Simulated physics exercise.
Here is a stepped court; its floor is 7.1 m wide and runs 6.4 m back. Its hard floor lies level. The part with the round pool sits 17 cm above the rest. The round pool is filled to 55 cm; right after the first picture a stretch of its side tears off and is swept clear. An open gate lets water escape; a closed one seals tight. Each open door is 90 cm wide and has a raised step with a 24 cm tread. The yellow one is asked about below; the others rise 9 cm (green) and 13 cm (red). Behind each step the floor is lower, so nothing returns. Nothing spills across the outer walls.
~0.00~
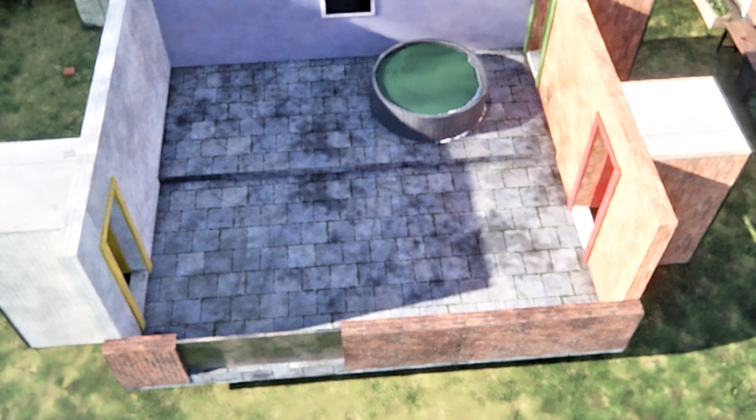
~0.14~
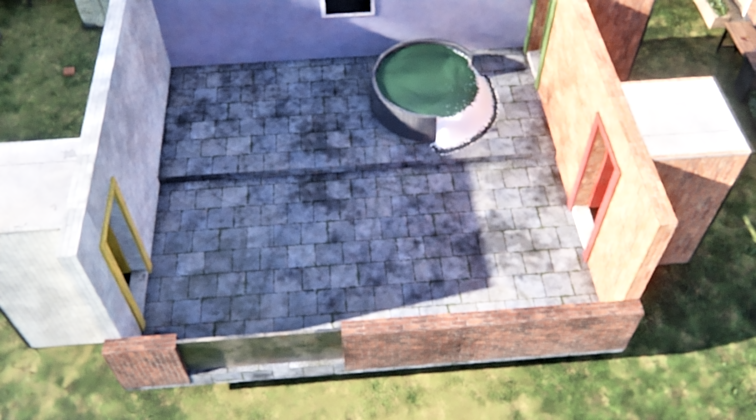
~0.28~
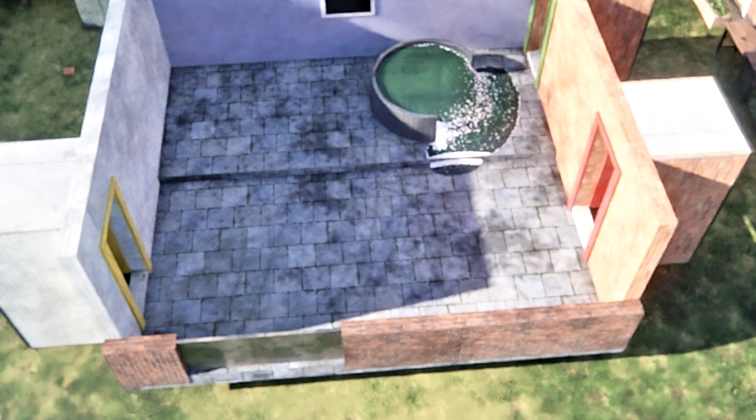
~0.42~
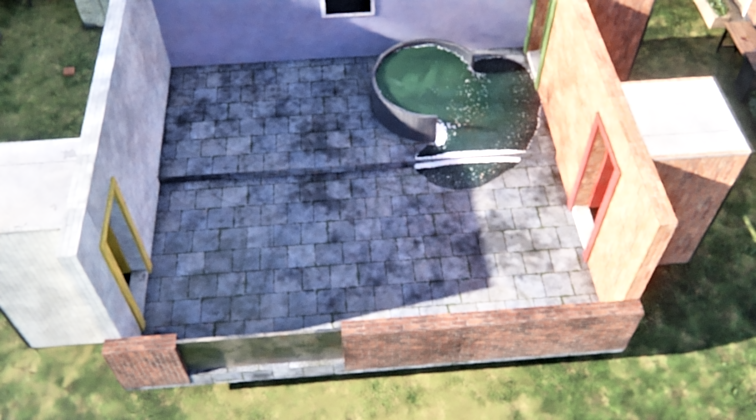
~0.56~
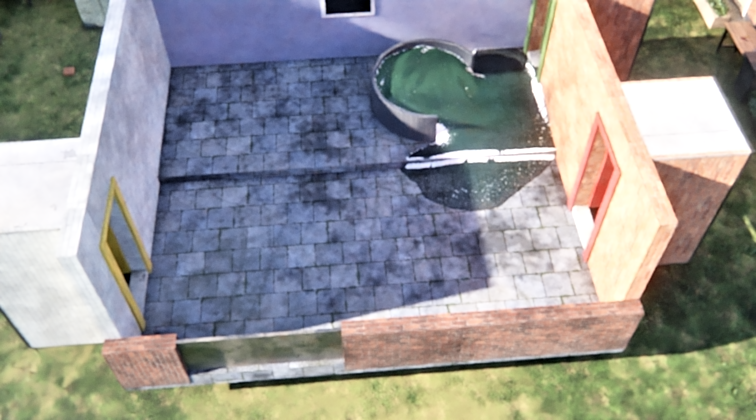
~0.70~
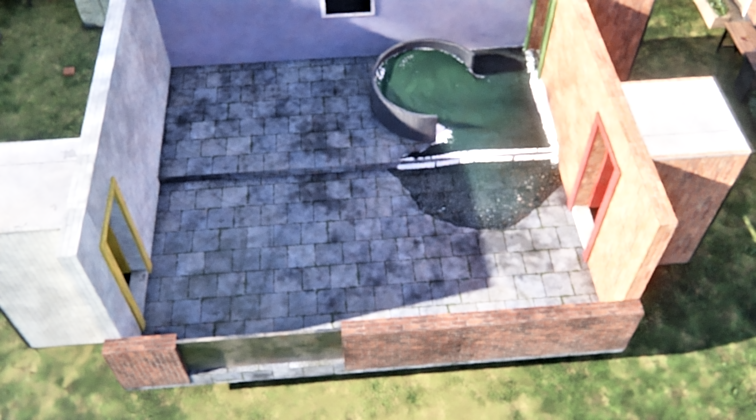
Green water poured out of a round pool in the back right of a walled stone courtyard after its side broke open, spreading to the right wall and forward over a step onto the paving.
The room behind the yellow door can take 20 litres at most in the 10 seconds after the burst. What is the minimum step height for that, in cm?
About 7 cm.
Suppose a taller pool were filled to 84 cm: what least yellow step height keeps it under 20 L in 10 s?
Some 13.0 cm.
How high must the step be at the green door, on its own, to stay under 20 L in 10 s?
Roughly 17 cm at green.
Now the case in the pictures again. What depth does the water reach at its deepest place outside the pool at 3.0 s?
Up to some 32 cm.
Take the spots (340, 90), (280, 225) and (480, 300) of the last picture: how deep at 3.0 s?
In that order: 0, 0 and 5 cm.
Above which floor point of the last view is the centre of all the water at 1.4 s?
At about (473, 122).
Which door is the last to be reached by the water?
It is the yellow one.
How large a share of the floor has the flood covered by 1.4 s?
Near 25 per cent is wet.
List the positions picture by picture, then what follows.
In the first frame, the round pool at (430, 79) is whole and still, 55 cm deep; the yellow door at (129, 262) is dry.
In the second frame, water pours out at (478, 110) and has run 0.3 m, to a hidden place; about 7 cm deep outside, 55 cm at the back.
In the third frame, the front is at (506, 75), 0.7 m from the gap at (478, 112); 1.8 m2 of floor is wet, 55 cm left at the back.
In the fourth frame, the front is at (527, 76), 1.1 m from the gap at (478, 113); 3.5 m2 of floor is wet, 55 cm left at the back.
In the fifth frame, the front is at (496, 202), 1.6 m from the gap at (478, 113); 5.4 m2 of floor is wet, 51 cm left at the back.
In the sixth frame, water pours out at (478, 113) and has run 2.0 m, to (507, 221); about 5 cm deep outside, 44 cm at the back; 4.8 m in a straight line remain to the yellow door at (129, 262).
After 1.4 s water covers 25 % of the floor, deepest (32 cm) near (546, 126); it has not reached the yellow door.
After 3.0 s water covers 30 % of the floor, deepest (32 cm) near (593, 329); it has not reached the yellow door.
After 10.0 s water covers 80 % of the floor, deepest (10 cm) near (151, 264); 7 cm at the yellow door, 0 litres in over its 13 cm step.
At the yellow door as built, the water arrived by 5.2 s and peaked near 12 cm at 5.8 s.
Run again over the same 10 s with other heights there, 38 litres in over 5.5 cm, 14 litres over 7.5 cm. The limit of 20 litres is kept from about 7 cm up.
